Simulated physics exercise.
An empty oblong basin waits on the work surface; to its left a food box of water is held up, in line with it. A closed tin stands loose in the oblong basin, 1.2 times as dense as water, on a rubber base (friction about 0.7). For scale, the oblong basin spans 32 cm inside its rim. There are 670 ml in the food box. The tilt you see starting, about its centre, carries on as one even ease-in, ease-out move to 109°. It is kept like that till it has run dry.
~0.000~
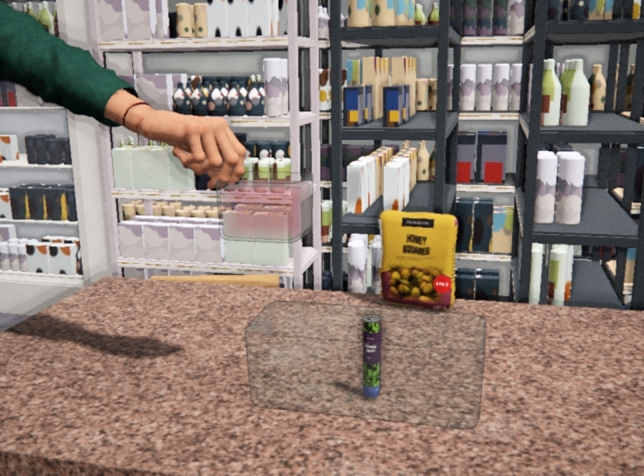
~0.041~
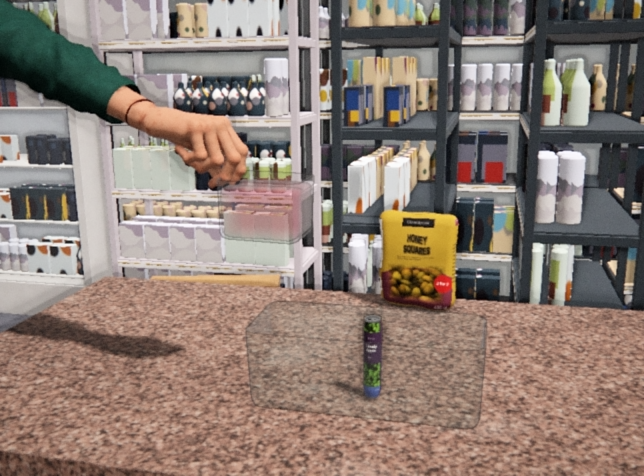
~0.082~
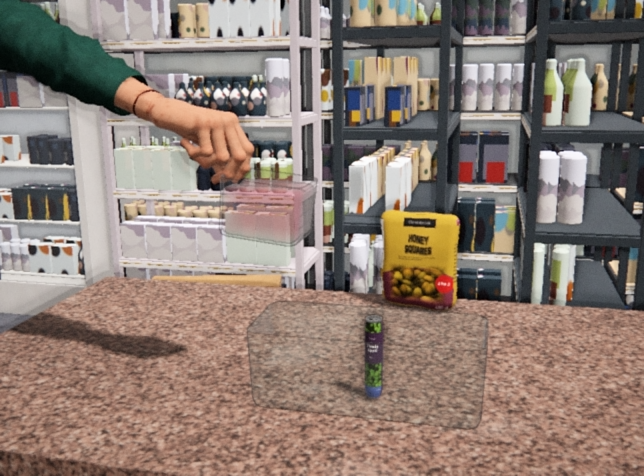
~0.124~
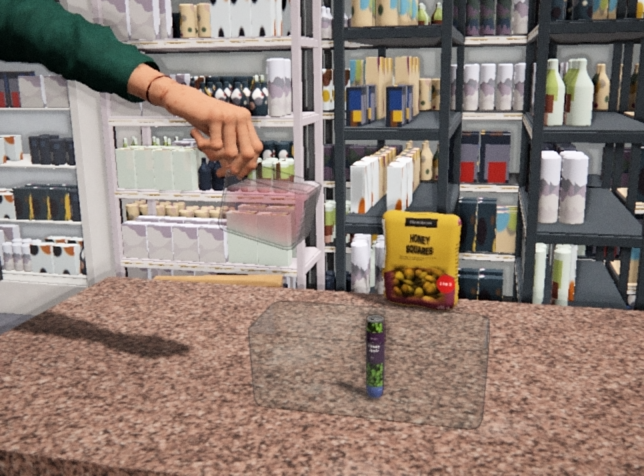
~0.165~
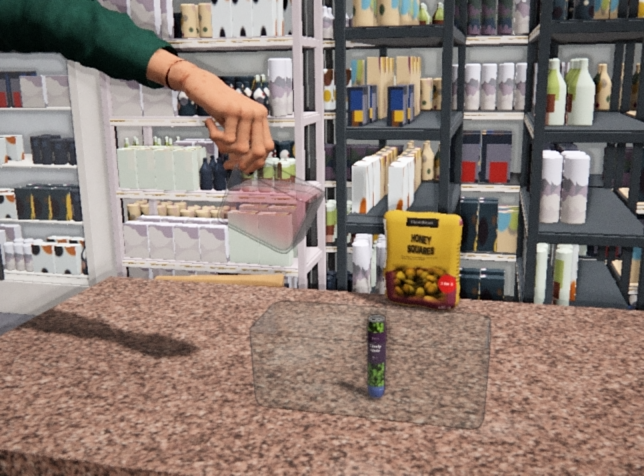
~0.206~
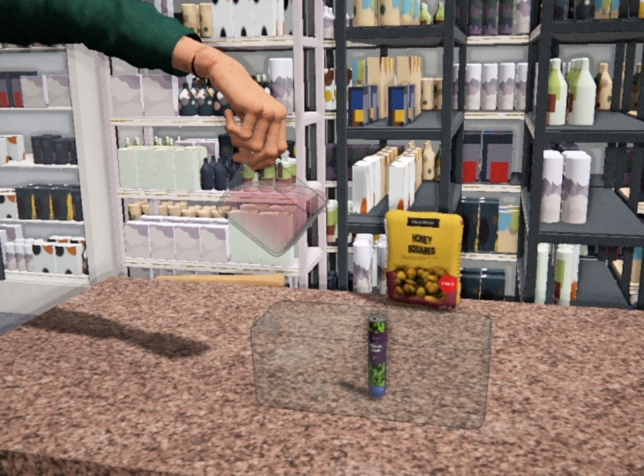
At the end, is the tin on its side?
It goes over.
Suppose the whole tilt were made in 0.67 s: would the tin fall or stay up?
Then it goes over.
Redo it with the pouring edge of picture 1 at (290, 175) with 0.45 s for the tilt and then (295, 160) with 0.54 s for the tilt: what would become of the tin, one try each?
First it topples; then it goes over.
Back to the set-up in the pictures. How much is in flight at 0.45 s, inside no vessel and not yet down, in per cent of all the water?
Near 50 in a hundred.
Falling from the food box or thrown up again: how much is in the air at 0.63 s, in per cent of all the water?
About 10 per cent.
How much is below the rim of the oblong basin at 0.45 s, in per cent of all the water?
About 24 per cent.
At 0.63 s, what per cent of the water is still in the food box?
Near 5 in a hundred.
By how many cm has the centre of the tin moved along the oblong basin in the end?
Some 9.0 cm.
After 0.45 s the tilt is 104° and 27 per cent is still to pour; the tin stands where it began.
After 0.63 s the tilt is 109° and 5 per cent is still to pour; the tin leans 4°.
After 0.82 s the tilt is 109° and 0 per cent is still to pour; the tin leans 29°.
After 1.02 s the tilt is 109° and 0 per cent is still to pour; the tin lies on its side.
In the end the tin lies on its side.
